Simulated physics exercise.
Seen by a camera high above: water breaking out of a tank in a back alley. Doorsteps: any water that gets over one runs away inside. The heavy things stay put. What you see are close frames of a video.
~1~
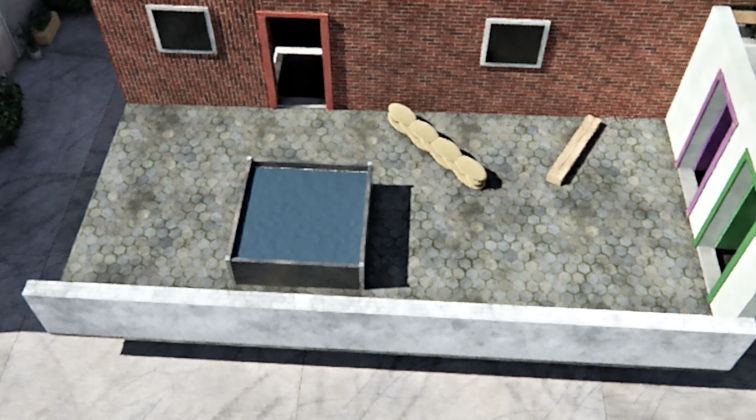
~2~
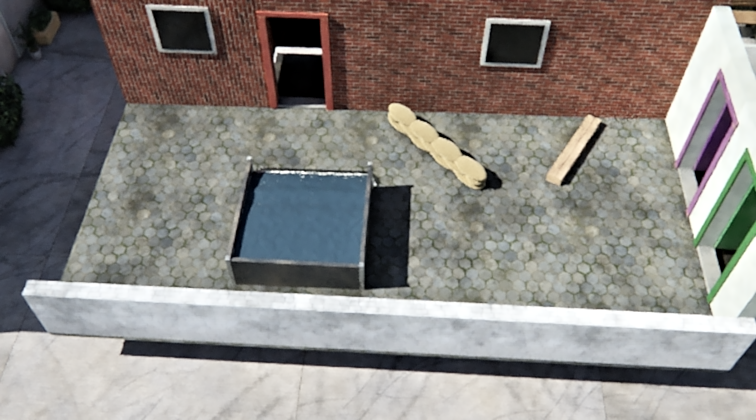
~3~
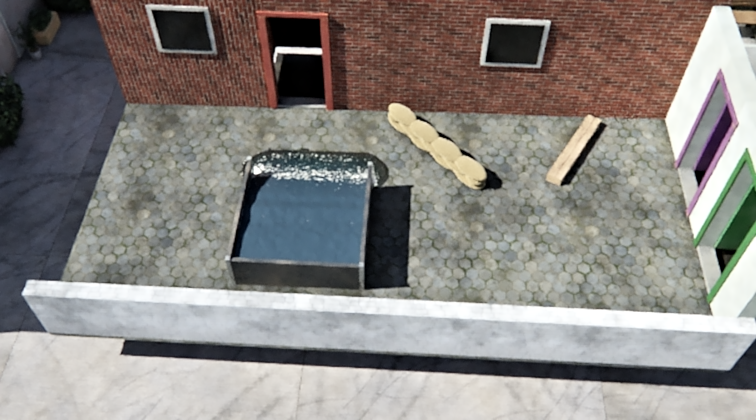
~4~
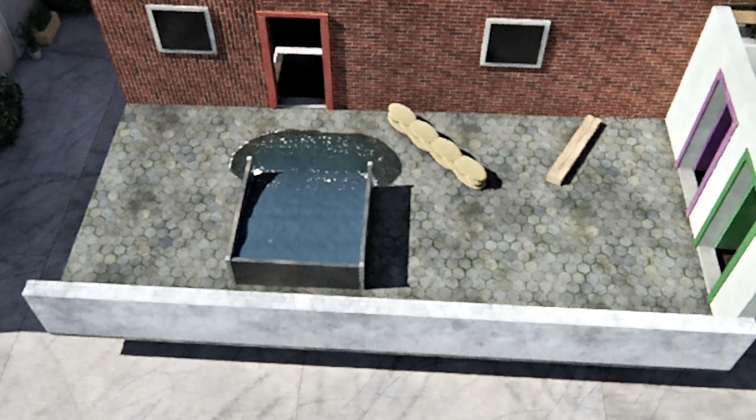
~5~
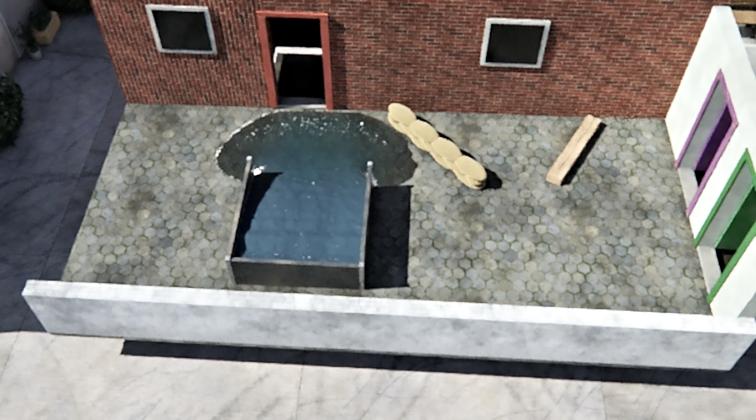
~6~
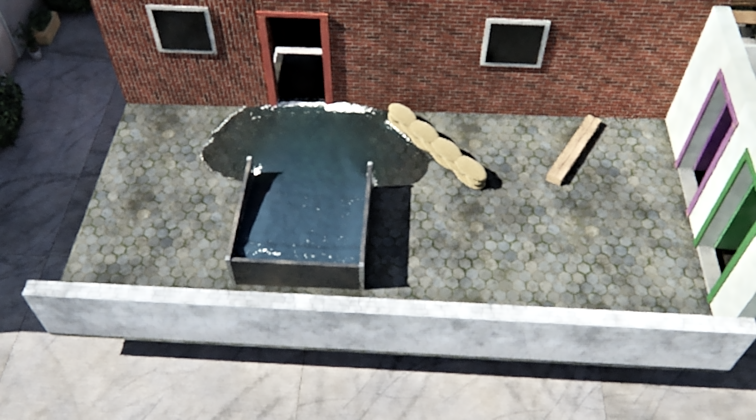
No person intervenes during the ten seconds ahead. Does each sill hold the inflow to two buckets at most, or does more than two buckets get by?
My prediction: The red door surpasses two buckets; the green door does not surpass two buckets; the purple door does not surpass two buckets.
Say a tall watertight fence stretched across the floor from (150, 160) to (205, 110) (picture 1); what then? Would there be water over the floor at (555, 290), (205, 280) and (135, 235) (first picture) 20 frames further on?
In that order: Free of water, free of water, wet.
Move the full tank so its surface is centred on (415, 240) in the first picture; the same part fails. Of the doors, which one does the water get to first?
One in red.
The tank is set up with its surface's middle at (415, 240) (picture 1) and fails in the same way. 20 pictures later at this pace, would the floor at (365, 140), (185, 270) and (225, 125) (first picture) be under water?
Taking them in the order asked: Inundated, then spared, then inundated.
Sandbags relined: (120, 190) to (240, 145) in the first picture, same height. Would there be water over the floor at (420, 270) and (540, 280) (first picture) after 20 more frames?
I'd say left untouched for the first, left untouched for the second.
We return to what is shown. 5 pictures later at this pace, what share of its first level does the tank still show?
By my count, 52 per cent.
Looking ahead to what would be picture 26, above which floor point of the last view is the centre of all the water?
Centre of the water: Near (314, 167).
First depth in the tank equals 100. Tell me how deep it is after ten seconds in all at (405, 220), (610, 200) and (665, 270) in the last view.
Readings in sequence: 6, 0, 0 percent.
A moment on, water covers 15 % of the floor; the red door far over two buckets in, the green door not reached, the purple door not reached.
Next, water covers 25 % of the floor; the red door far over two buckets in, the green door not reached, the purple door not reached.
Then, water covers 35 % of the floor; the red door far over two buckets in, the green door not reached, the purple door not reached.
Later, water covers 50 % of the floor; the red door far over two buckets in, the green door not reached, the purple door not reached.
In the end, water covers 45 % of the floor; the red door far over two buckets in, the green door not reached, the purple door not reached.
